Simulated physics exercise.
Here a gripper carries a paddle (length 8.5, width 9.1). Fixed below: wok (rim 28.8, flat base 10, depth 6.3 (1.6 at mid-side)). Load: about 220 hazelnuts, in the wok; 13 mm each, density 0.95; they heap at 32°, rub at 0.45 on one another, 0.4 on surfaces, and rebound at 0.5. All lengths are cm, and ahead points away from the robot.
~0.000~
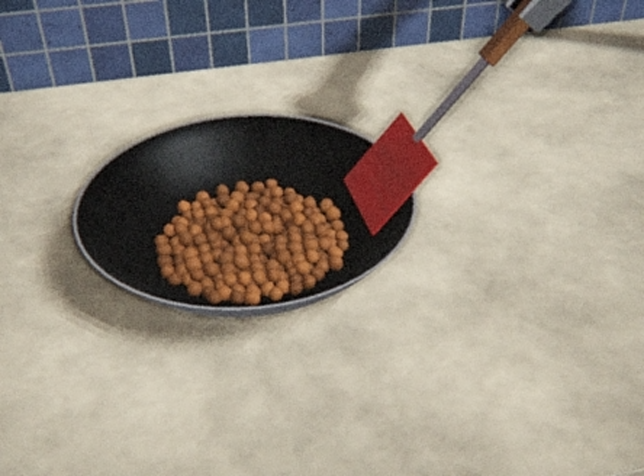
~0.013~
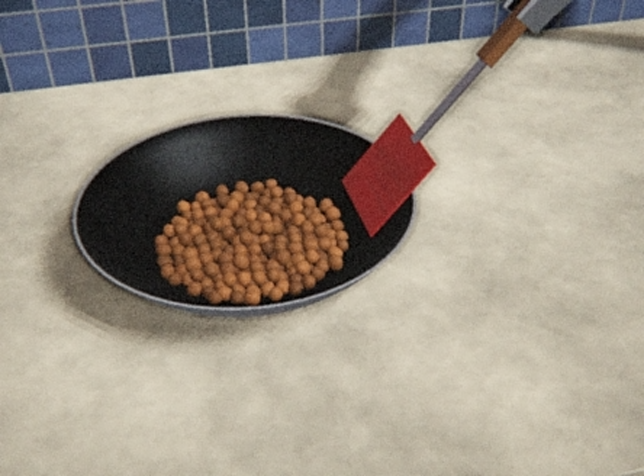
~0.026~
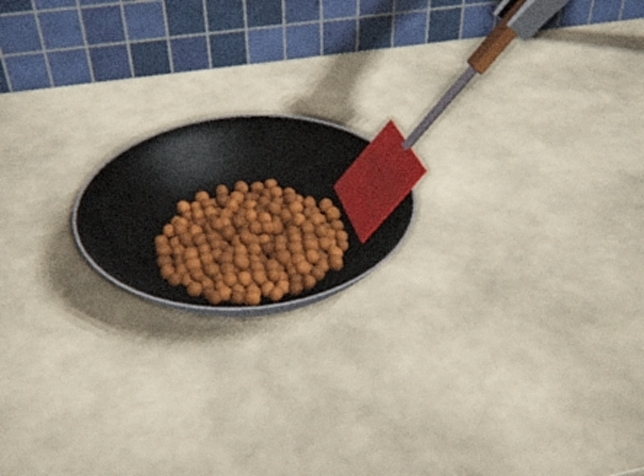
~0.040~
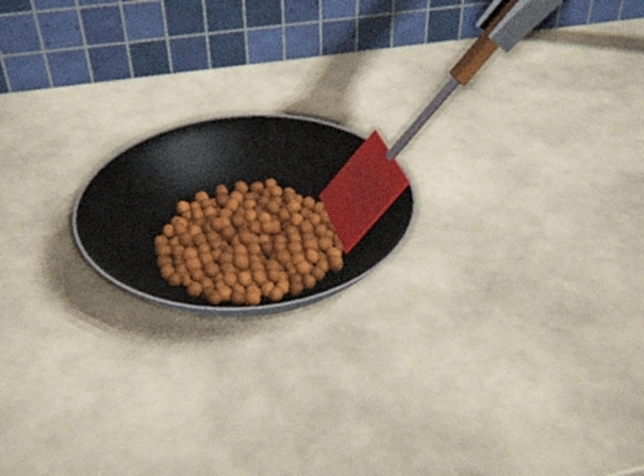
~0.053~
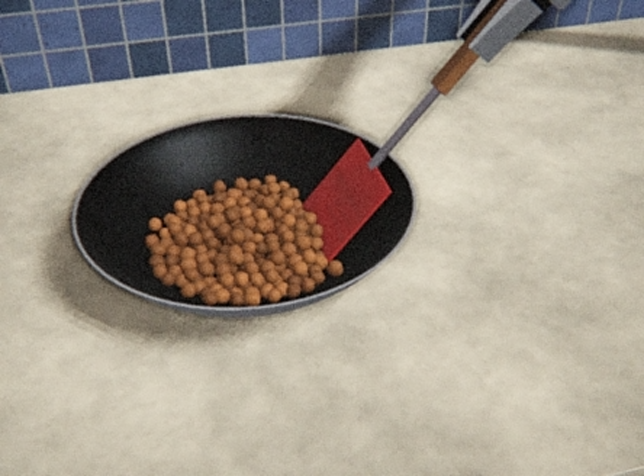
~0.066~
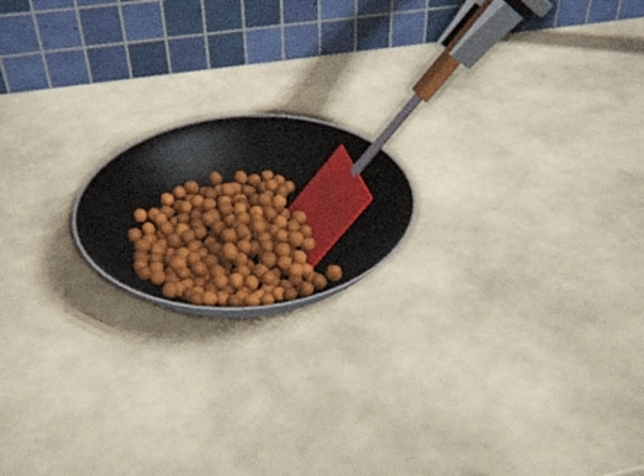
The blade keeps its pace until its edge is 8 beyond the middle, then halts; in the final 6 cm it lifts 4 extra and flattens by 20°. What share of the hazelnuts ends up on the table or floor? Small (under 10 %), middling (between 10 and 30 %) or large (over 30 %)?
Answer: Middling; between 10 and 30 % of the hazelnuts finish on the table or floor.
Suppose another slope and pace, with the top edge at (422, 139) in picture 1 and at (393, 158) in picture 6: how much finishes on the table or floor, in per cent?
Some 0 per cent.
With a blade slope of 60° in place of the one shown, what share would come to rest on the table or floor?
In that case some 20 per cent.
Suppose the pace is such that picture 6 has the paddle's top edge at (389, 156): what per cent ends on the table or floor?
Some 0 per cent.
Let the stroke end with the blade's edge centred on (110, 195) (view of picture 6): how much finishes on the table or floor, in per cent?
About 50 per cent.
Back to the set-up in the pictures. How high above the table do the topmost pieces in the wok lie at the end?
Some 5.0 cm.
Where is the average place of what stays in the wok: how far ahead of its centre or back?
Some 4.0 cm ahead.
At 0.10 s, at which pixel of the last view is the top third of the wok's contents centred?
Near (169, 241).
After 0.10 s, sloping 50°, highest piece 7 above the table; 219 in the wok.
After 0.13 s, sloping 45°, highest piece 9 above the table; 217 in the wok, 2 on the blade or in flight.
After 0.35 s, sloping 30°, highest piece 18 above the table; 174 in the wok, 26 on the table or floor, 19 on the blade or in flight.
After 1.40 s, sloping 30°, highest piece 5 above the table; 174 in the wok, 45 on the table or floor.
At rest, 174 in the wok, 45 on the table or floor. That is 21 % on the table or floor.
